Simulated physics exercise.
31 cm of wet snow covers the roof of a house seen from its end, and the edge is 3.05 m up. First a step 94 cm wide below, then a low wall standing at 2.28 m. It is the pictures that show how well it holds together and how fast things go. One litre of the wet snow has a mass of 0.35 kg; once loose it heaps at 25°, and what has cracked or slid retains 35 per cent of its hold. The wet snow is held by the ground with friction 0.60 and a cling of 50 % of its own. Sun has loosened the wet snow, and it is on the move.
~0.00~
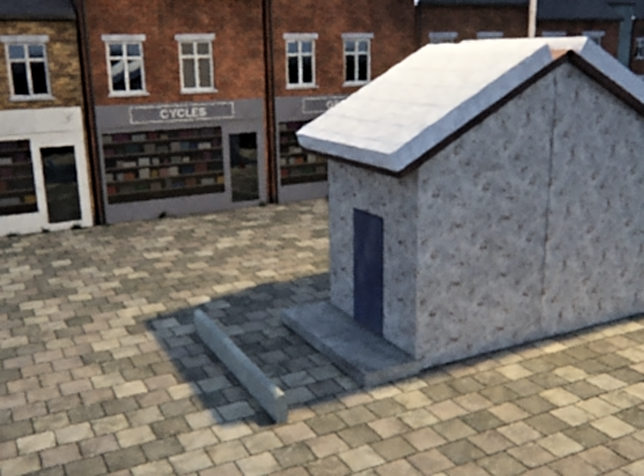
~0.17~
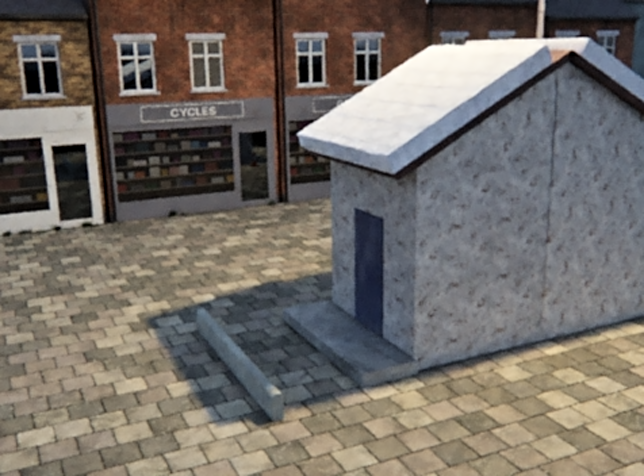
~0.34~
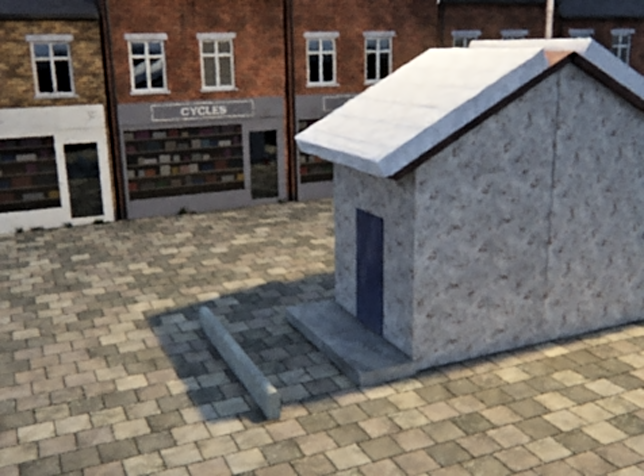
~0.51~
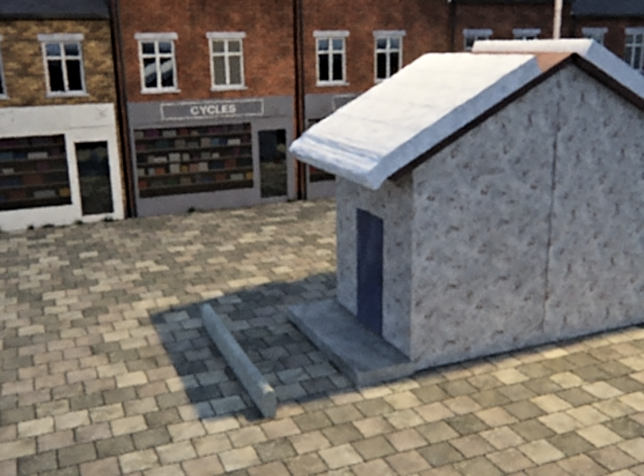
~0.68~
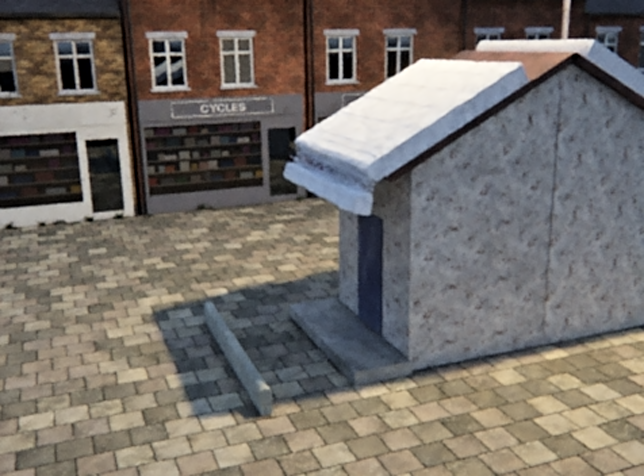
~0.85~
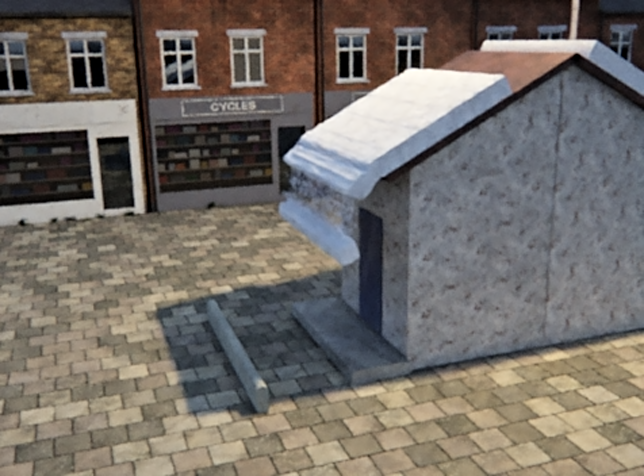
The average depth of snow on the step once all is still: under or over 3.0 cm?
When it settles, the answer is not as much as 3.0 cm.
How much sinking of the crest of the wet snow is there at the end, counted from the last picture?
I'd put it at something like 3.8 m.
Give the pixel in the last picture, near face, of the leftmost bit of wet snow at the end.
It lies at around (39, 442) in the last picture.
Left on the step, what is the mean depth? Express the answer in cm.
I'd put it at about 0 cm.
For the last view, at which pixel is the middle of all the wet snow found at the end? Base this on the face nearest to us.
Look around (255, 392) on the near face.
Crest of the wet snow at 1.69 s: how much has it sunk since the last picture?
Roughly 1.3 metres.
By 1.24 s, 63 % of the snow is still up on the roof and 37 % is falling or down.
By 1.69 s, 15 % of the snow is still up on the roof and 85 % is falling or down.
By 2.15 s, none of the snow is still up on the roof and all is falling or down.
By 2.60 s, none of the snow is still up on the roof and all is falling or down.
By 3.10 s, at the end, none of the snow is still up on the roof and the snow on the step is 2 mm deep on average.
